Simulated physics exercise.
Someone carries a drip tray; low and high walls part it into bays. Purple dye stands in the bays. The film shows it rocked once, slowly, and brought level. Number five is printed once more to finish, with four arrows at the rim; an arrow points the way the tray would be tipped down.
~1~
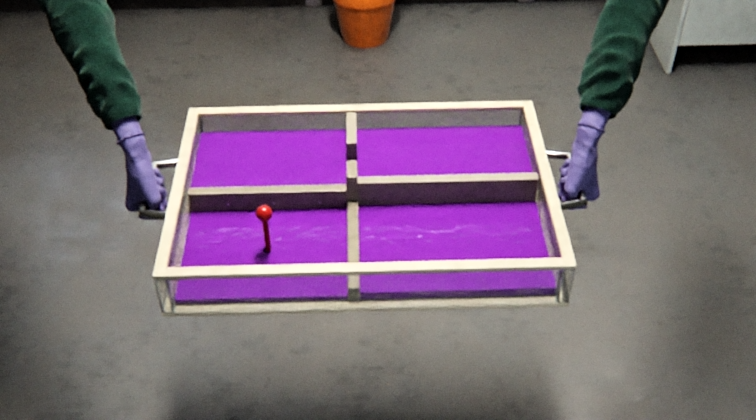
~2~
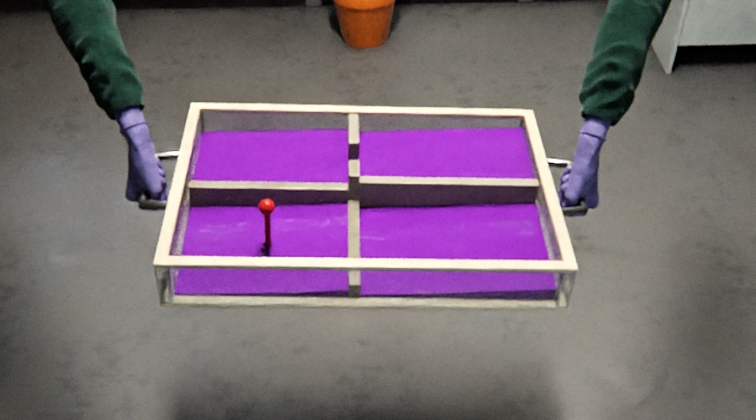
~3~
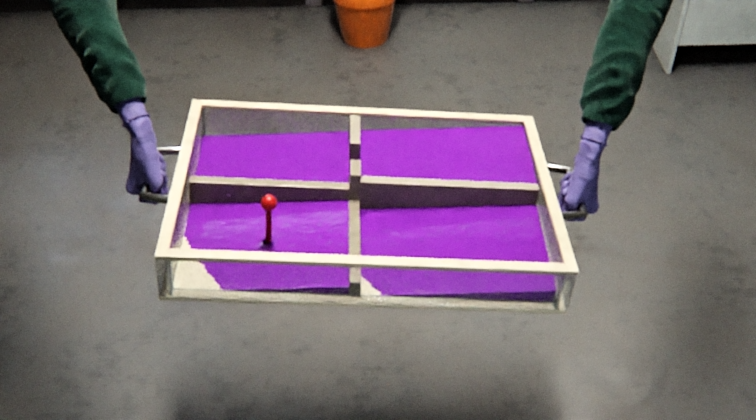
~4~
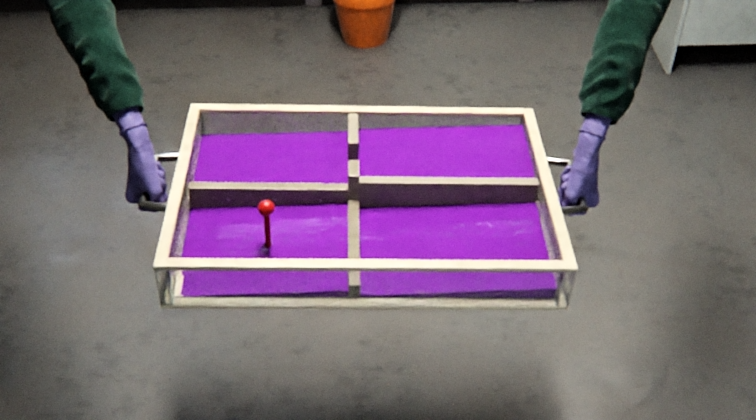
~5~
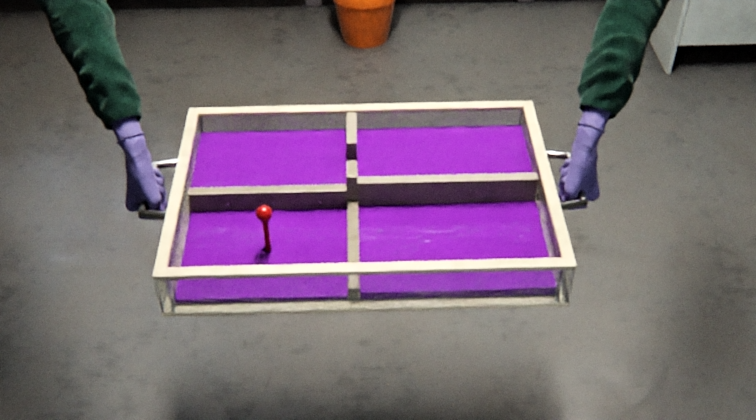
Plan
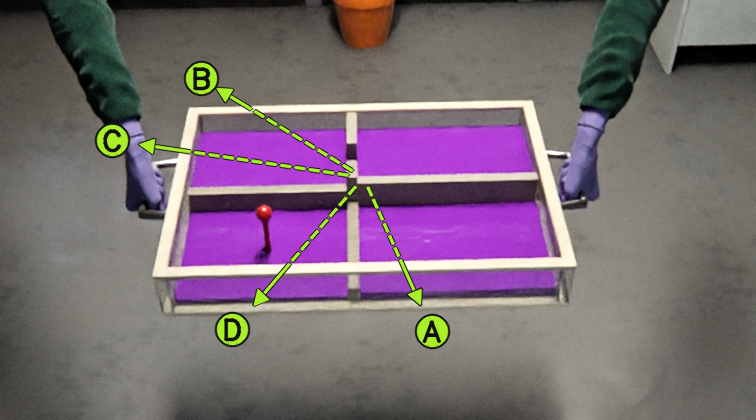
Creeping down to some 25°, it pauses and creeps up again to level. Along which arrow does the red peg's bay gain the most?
The answer is arrow D.
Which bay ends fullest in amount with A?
The front right bay.
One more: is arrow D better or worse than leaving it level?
It is better.
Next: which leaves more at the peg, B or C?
It is C.
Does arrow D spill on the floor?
Yes, some is lost.
On the marked copy, A ends at (418, 300); B ends at (221, 90); C ends at (144, 145); D ends at (257, 301).
For arrow A, about 10 % of the liquid ends in the peg's bay; about 41 % goes over the rim.
For arrow B, about 5 % of the liquid ends in the peg's bay; about 73 % goes over the rim.
For arrow C, about 13 % of the liquid ends in the peg's bay; about 65 % goes over the rim.
For arrow D, about 23 % of the liquid ends in the peg's bay; about 71 % goes over the rim.
